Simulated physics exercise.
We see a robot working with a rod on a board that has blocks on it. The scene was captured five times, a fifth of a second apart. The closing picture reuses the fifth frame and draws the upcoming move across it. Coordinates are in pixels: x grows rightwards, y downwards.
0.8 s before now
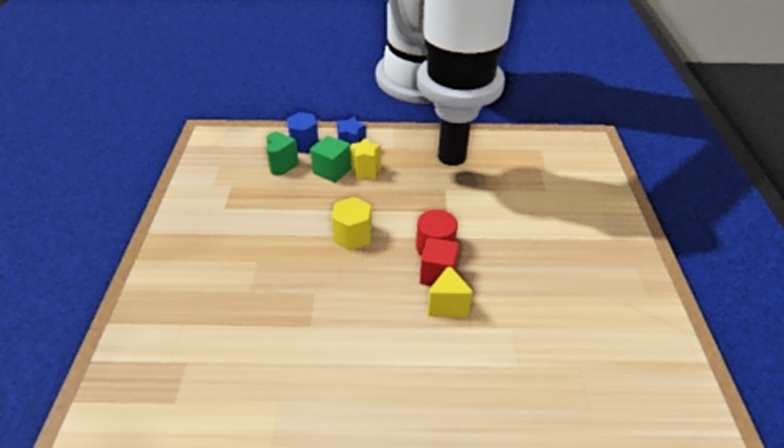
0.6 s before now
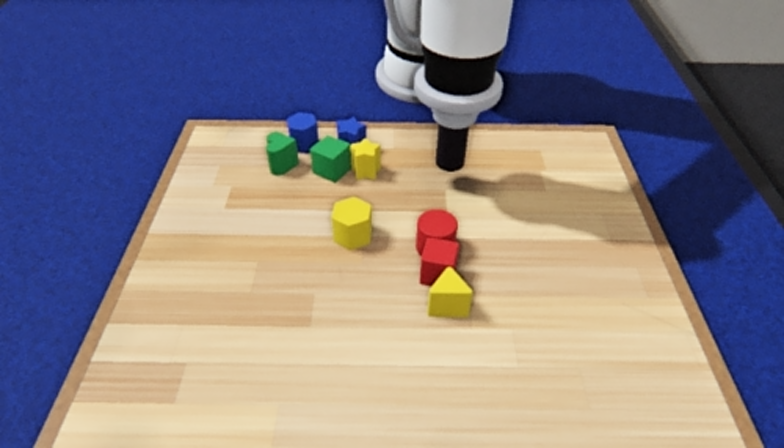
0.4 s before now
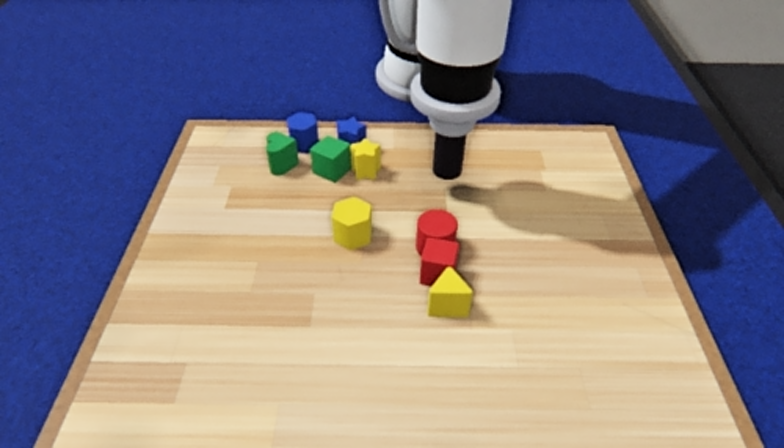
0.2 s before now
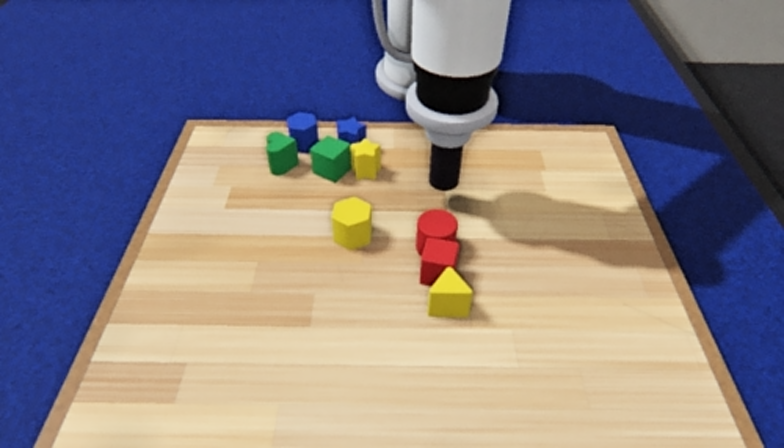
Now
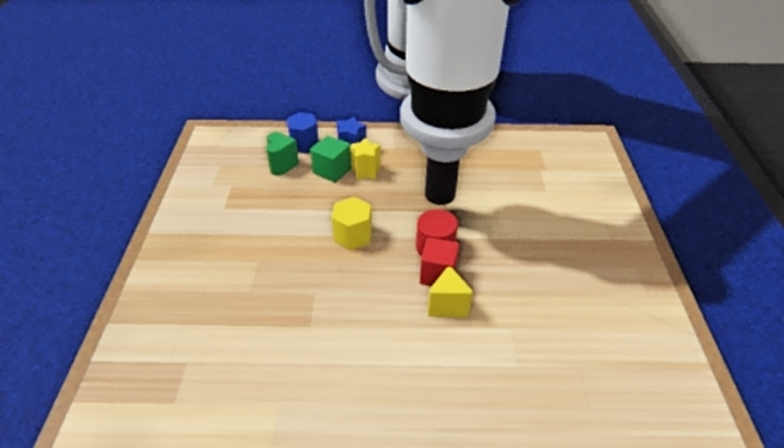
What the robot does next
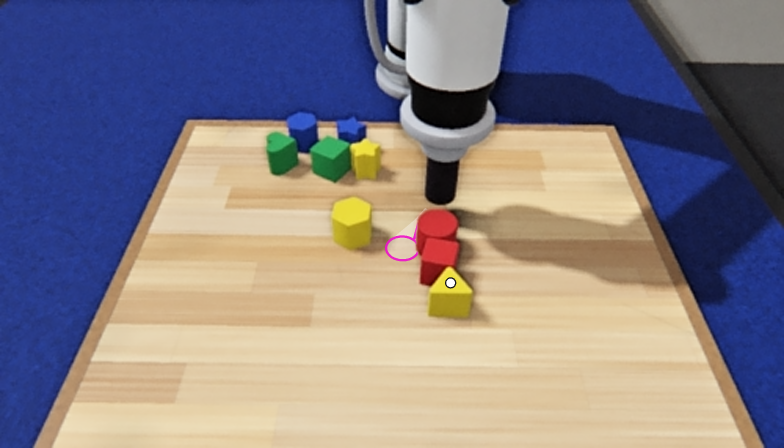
A robot arm with a black rod starts near the far edge of the wooden board and moves a short way toward the viewer, drifting slightly left. The rod comes close behind the red round block, while the red, yellow, green and blue blocks all stay still.
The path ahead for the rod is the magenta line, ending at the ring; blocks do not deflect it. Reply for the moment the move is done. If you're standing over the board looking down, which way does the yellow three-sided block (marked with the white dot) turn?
Clockwise, looking down.
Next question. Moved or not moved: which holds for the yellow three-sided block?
By the time the path is finished, it has moved at least a centimetre.
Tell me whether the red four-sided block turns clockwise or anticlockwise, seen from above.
My answer: Anticlockwise.
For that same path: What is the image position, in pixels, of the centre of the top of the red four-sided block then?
It is at (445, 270).
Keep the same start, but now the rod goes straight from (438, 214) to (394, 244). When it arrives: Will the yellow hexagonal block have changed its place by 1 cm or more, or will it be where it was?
It will remain on its spot.
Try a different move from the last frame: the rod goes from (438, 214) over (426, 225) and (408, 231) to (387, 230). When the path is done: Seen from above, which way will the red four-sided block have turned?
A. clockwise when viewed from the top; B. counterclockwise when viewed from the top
B
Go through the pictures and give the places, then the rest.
The first picture shows lower end of the rod at (452, 158), tops of blocks, yellow hexagonal block at (352, 210), red circle at (438, 222), red four-sided block at (440, 251), yellow three-sided block at (451, 283).
The second picture shows rod at (450, 163), blocks as before.
The third picture shows rod at (447, 171), blocks as before.
The fourth picture shows rod at (444, 182), blocks as before.
The fifth picture shows rod at (440, 195), yellow hexagonal block at (352, 210), red circle at (438, 222), red four-sided block at (440, 251), yellow three-sided block at (451, 283).
The drawn path runs from (438, 214) through (428, 226) and (416, 237) to (402, 248); the dot is on the yellow three-sided block.
What follows on the original path. Halfway along, rod at (423, 213); red circle at (431, 232); red four-sided block at (440, 260), turned 30° anticlockwise; yellow three-sided block at (452, 288).
At the end, rod at (403, 230); yellow hexagonal block not moved; red circle at (421, 248); red four-sided block at (446, 272), turned 45° anticlockwise; yellow three-sided block at (459, 296), turned 25° clockwise.
